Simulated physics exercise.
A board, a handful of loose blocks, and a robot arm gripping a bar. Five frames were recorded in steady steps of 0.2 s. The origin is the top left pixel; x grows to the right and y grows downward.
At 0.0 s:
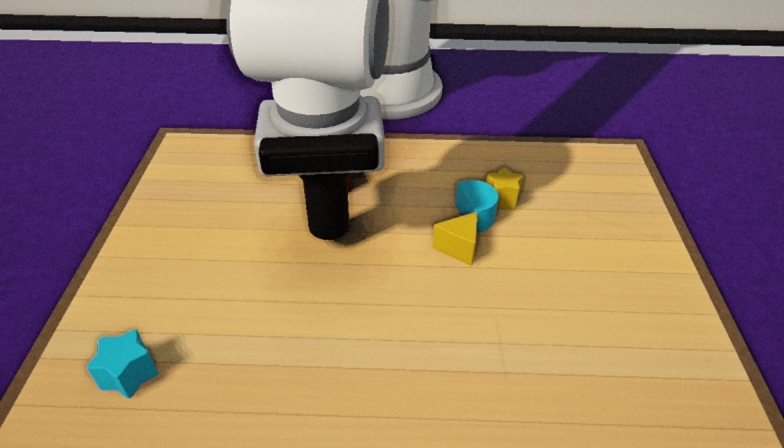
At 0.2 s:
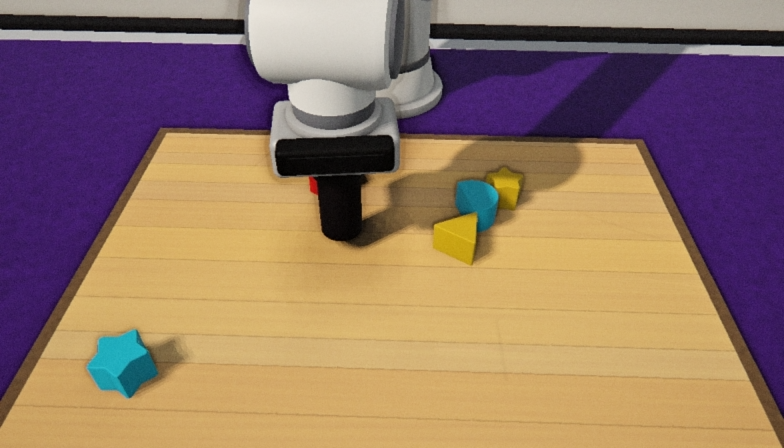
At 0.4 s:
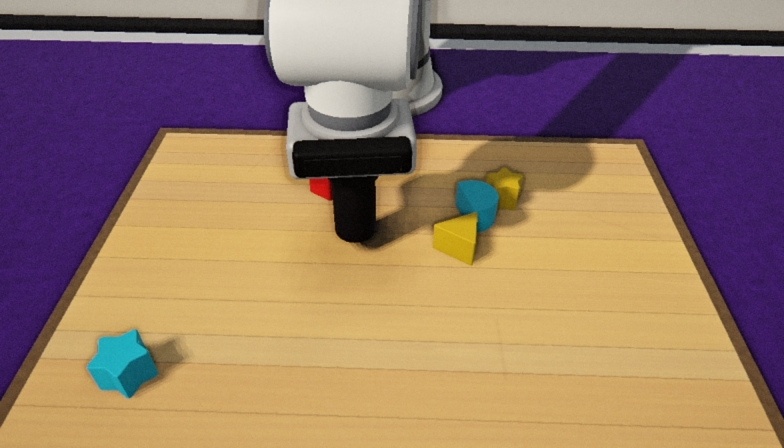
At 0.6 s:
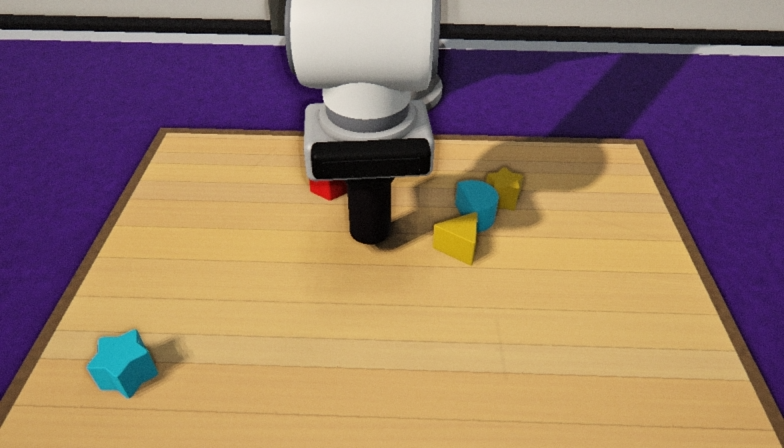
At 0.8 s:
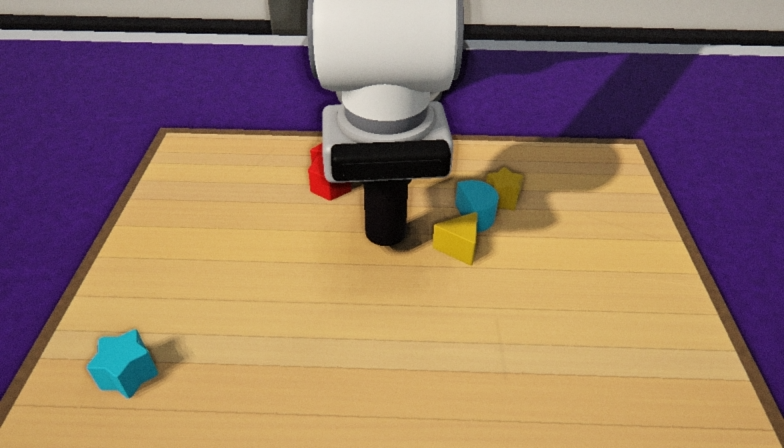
Robot arm sliding a black bar steadily rightward over a wooden board, revealing a red block behind, other blocks staying still.
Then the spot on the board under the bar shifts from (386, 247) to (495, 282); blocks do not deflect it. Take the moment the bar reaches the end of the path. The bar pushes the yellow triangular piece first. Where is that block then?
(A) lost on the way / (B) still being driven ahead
Option A.
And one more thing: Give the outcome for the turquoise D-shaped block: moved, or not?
The block stays on its spot.
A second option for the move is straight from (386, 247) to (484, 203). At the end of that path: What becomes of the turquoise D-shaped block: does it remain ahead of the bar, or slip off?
My prediction: In front.
On the path given first. One third of the way, bar (423, 244); nothing pushed yet.
Two thirds of the way, bar (460, 255); yellow triangular piece (475, 225).
At the end, bar (498, 268); yellow triangular piece (476, 226), turned 15° anticlockwise; turquoise D-shaped block in place.
